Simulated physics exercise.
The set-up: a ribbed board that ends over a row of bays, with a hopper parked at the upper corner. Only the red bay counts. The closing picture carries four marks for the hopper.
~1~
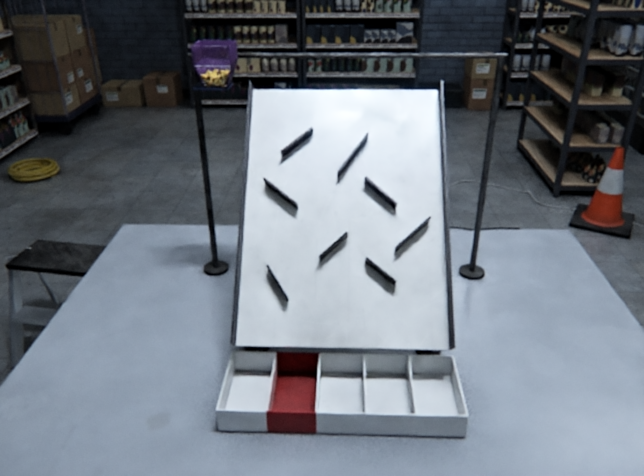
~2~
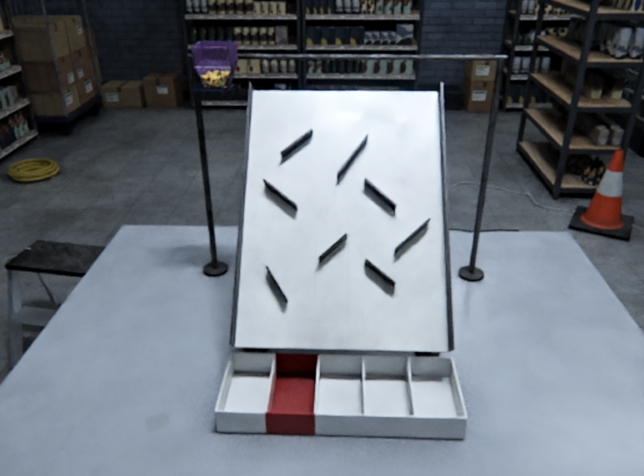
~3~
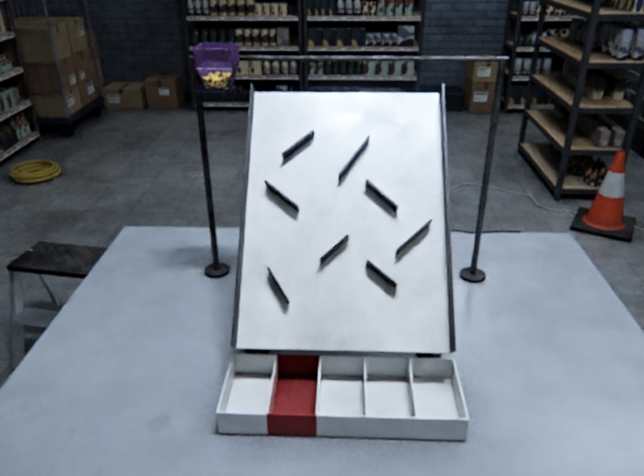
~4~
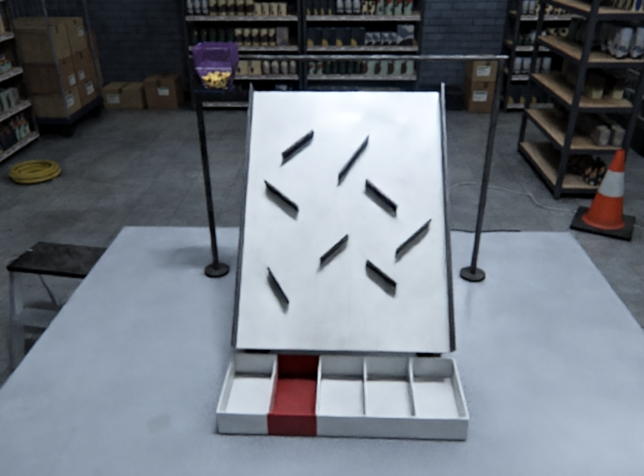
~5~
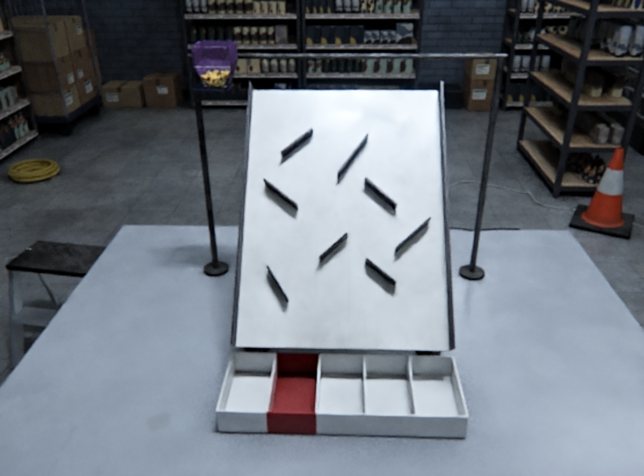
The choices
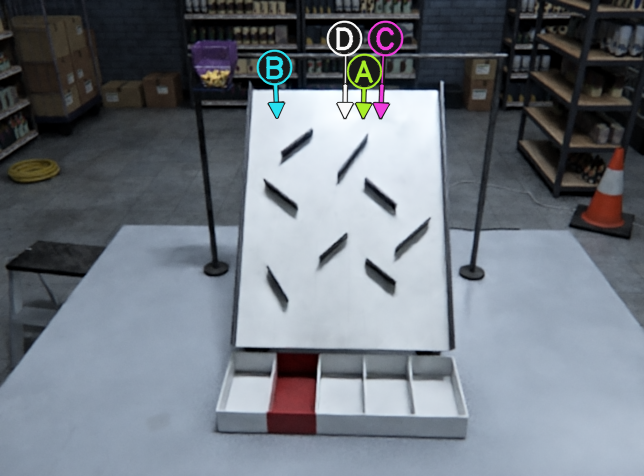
The video shows a tilted white board with dark angled ribs above a row of five bays, one red, while a purple hopper holding yellow pieces sits at the upper left; nothing noticeably moves.
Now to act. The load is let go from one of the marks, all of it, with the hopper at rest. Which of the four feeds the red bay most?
The answer is mark D.
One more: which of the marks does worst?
It is C.
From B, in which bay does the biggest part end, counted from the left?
The first from the left.
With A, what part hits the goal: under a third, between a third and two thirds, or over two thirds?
Mark A gives between a third and two thirds.
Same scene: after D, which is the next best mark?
A.
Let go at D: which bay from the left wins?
It is the second one.
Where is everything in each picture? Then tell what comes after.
Hopper at (217, 77), puffed corn balls, door shut, in the first frame.
Ribs (281, 153) to (312, 128), (338, 173) to (367, 134), (264, 179) to (297, 205), in the second frame.
Ribs (366, 179) to (398, 207), (320, 259) to (348, 235), (397, 250) to (431, 219), in the third frame.
Ribs (268, 267) to (288, 300), (367, 260) to (397, 284), in the fourth frame.
Red bay at (292, 421), number 2 of 5 from the left, in the fifth frame.
On the marked copy, mark A meets the board at (363, 112); mark B meets the board at (276, 112); mark C meets the board at (380, 112); mark D meets the board at (344, 112).
For mark A, about half in the red bay, about half in other bays.
For mark B, about a third in the red bay, about two thirds in other bays.
For mark C, a stray few in the red bay, nearly all in other bays.
For mark D, about two thirds in the red bay, about a third in other bays.
